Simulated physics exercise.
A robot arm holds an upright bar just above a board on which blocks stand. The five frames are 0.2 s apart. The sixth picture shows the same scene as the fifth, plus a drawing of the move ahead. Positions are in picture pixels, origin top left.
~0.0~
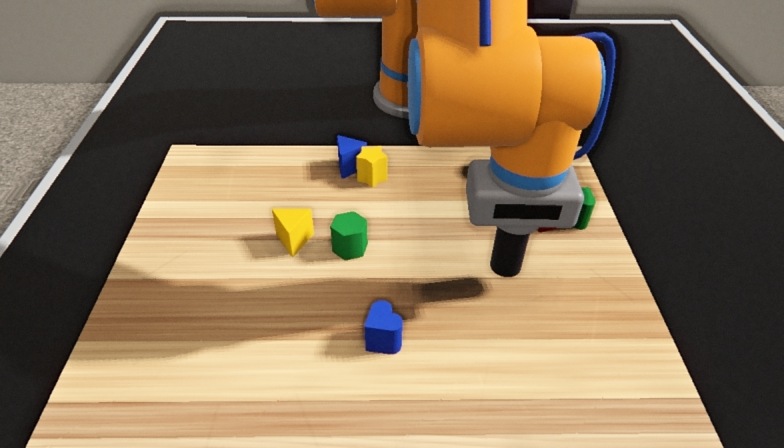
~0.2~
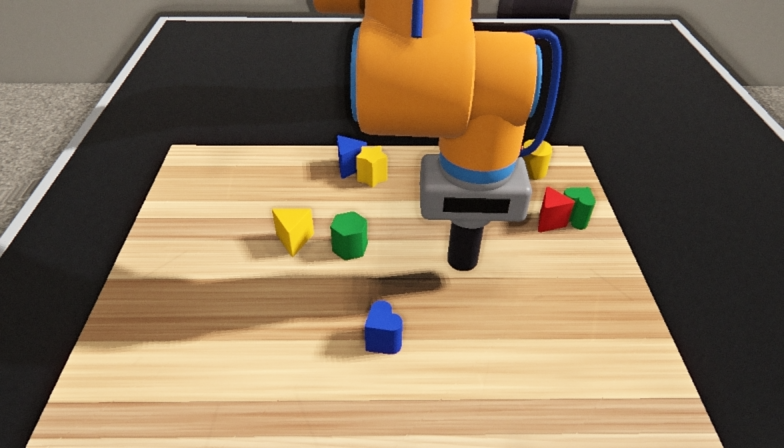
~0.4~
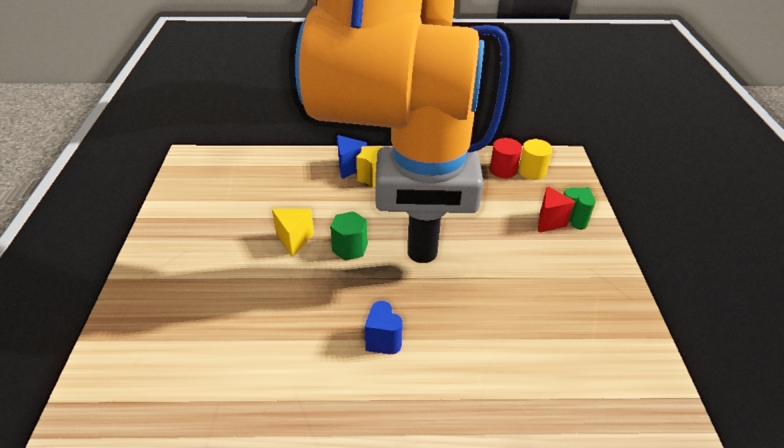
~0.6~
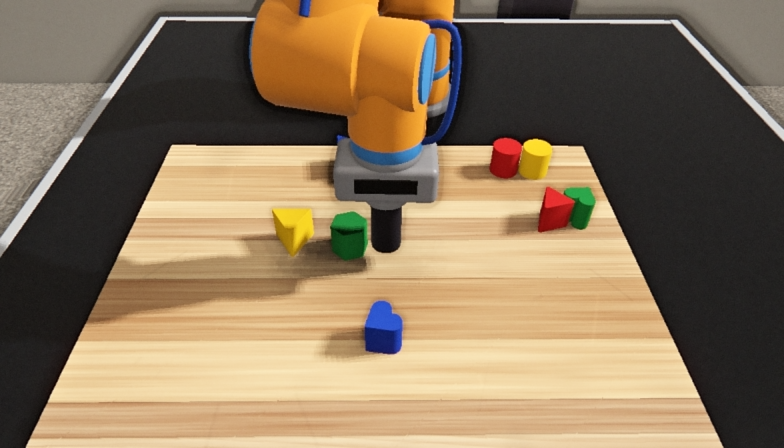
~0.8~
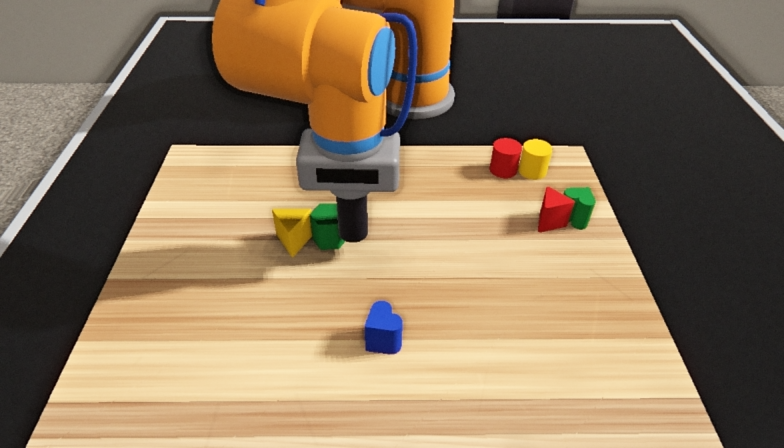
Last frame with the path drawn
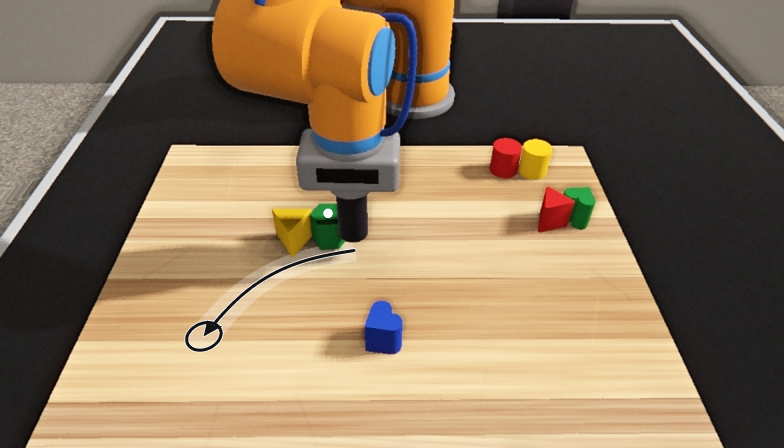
An orange robot arm swept its black upright bar leftward across the wooden board, then nudged the green hexagonal block left toward the yellow three-sided block, while the blue block in front stayed put.
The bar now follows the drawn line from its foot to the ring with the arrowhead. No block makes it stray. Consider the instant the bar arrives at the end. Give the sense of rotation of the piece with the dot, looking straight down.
The block spins clockwise.
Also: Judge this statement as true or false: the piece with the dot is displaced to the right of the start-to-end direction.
The statement is correct.
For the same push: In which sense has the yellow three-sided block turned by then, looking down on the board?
It turns counter-clockwise.
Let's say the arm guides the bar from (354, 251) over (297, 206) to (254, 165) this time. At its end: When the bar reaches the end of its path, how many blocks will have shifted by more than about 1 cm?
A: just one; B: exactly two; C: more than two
It's B.
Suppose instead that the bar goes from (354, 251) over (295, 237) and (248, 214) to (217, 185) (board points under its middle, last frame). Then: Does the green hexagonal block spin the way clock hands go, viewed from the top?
Short answer: Yes.
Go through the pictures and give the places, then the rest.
The first frame shows lower end of the bar at (505, 267), tops of blocks, yellow three-sided block at (290, 216), green hexagonal block at (349, 223).
The second frame shows bar at (462, 261), blocks as before.
The third frame shows bar at (422, 253), blocks as before.
The fourth frame shows bar at (386, 243), blocks as before.
The fifth frame shows bar at (353, 233), yellow three-sided block at (290, 216), green hexagonal block at (328, 213).
The drawn path runs from (354, 251) by way of (298, 263) and (246, 291) to (204, 336); the dot is on the green hexagonal block.
What follows on the original path. One third of the way, bar at (295, 246); yellow three-sided block at (284, 213), turned 30° anticlockwise; green hexagonal block at (314, 211), turned 45° clockwise.
Two thirds of the way, bar at (241, 274); yellow three-sided block at (284, 213), turned 30° anticlockwise; green hexagonal block at (314, 211), turned 45° clockwise.
At the end, bar at (198, 319); yellow three-sided block at (284, 213), turned 30° anticlockwise; green hexagonal block at (314, 211), turned 45° clockwise.
